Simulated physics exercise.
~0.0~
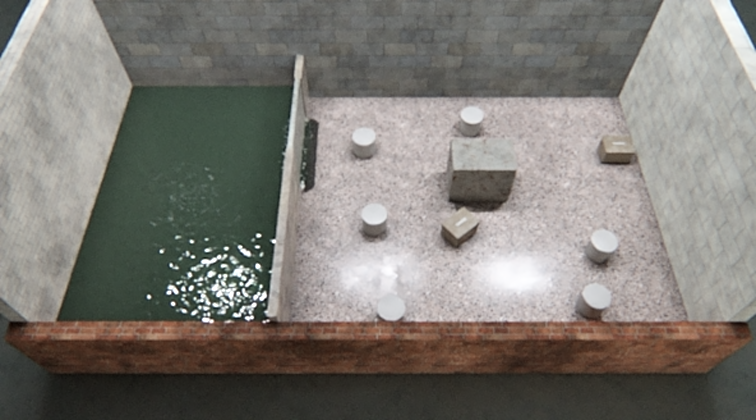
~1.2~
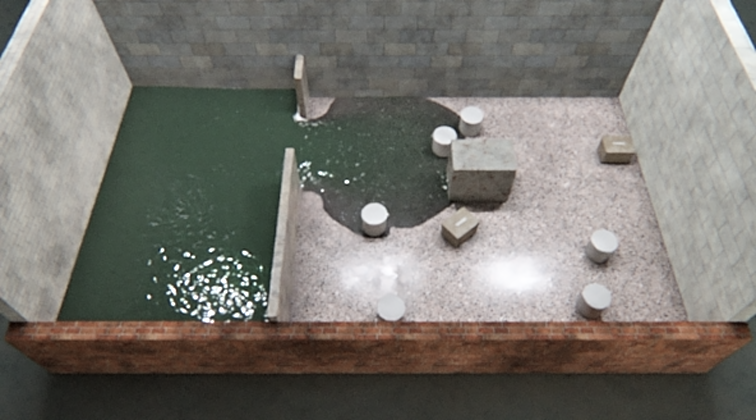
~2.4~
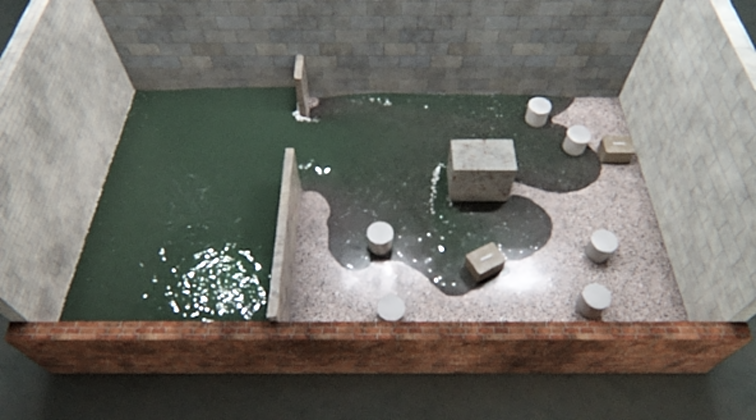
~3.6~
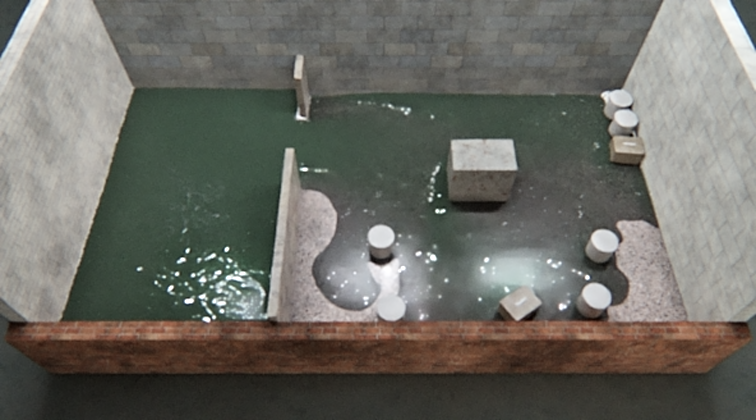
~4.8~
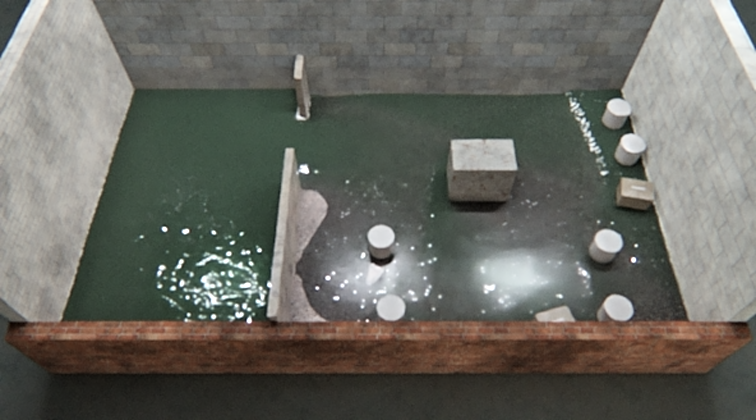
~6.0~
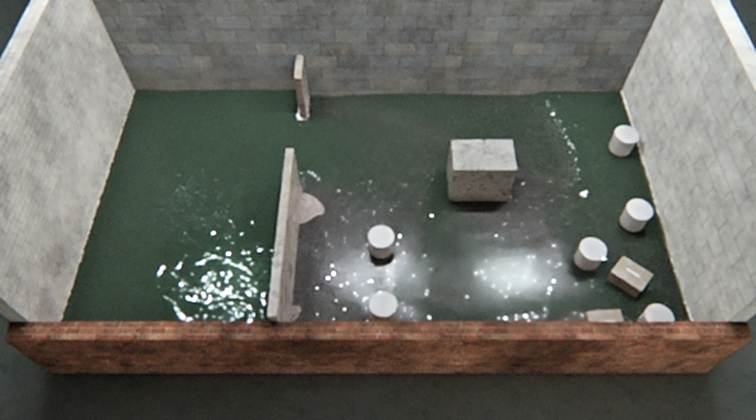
A large walled enclosure of grey block with a low reddish brick front wall is seen from high in front, split by a thin partition, with dark green water on the left and a dry speckled floor on the right. White cylinders and two tan boxes stand around a big grey block. The middle of the partition opens and water spreads across the floor, pushing a back cylinder right. More cylinders and the nearer box are carried rightward. Finally water covers nearly everything, and several objects drift forward along the right wall, gathering near the front right corner.
